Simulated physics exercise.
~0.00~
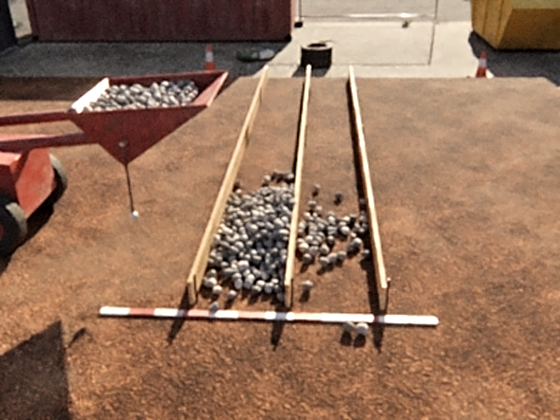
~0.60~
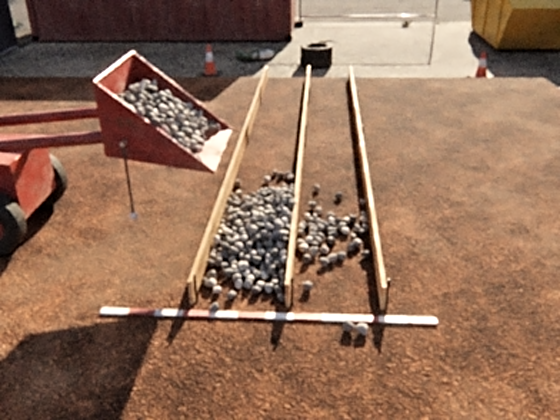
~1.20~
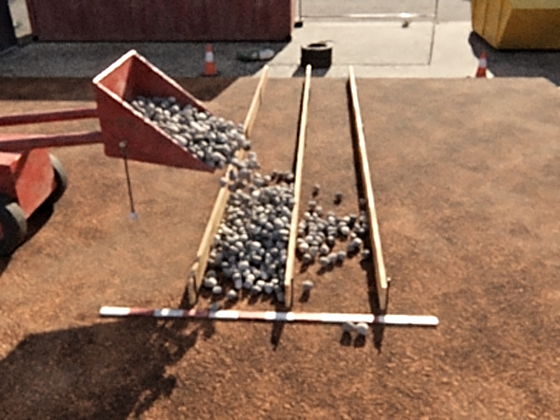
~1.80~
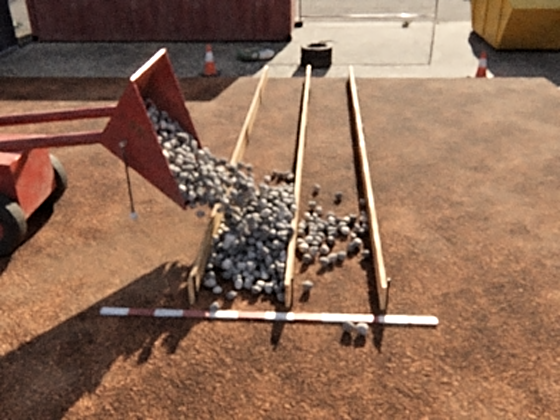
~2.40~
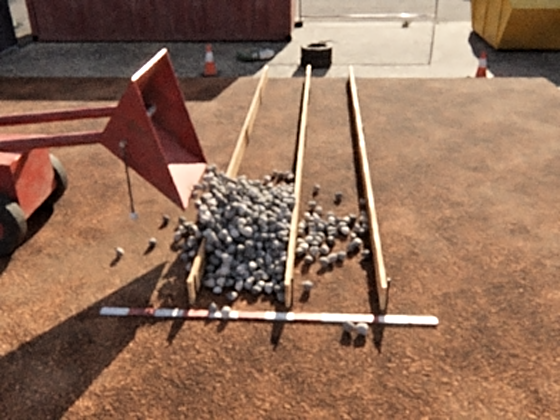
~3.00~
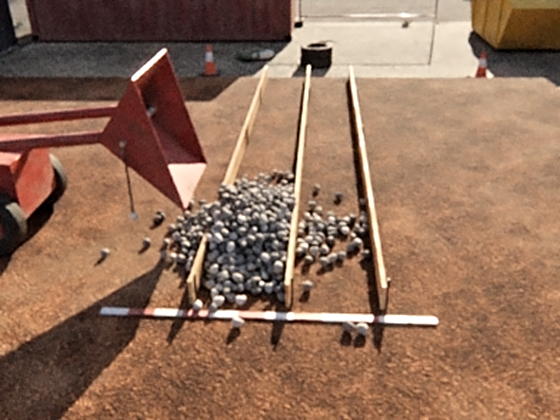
A red loader bucket tips grey stones onto the nearest pile, some spilling outside the planks.
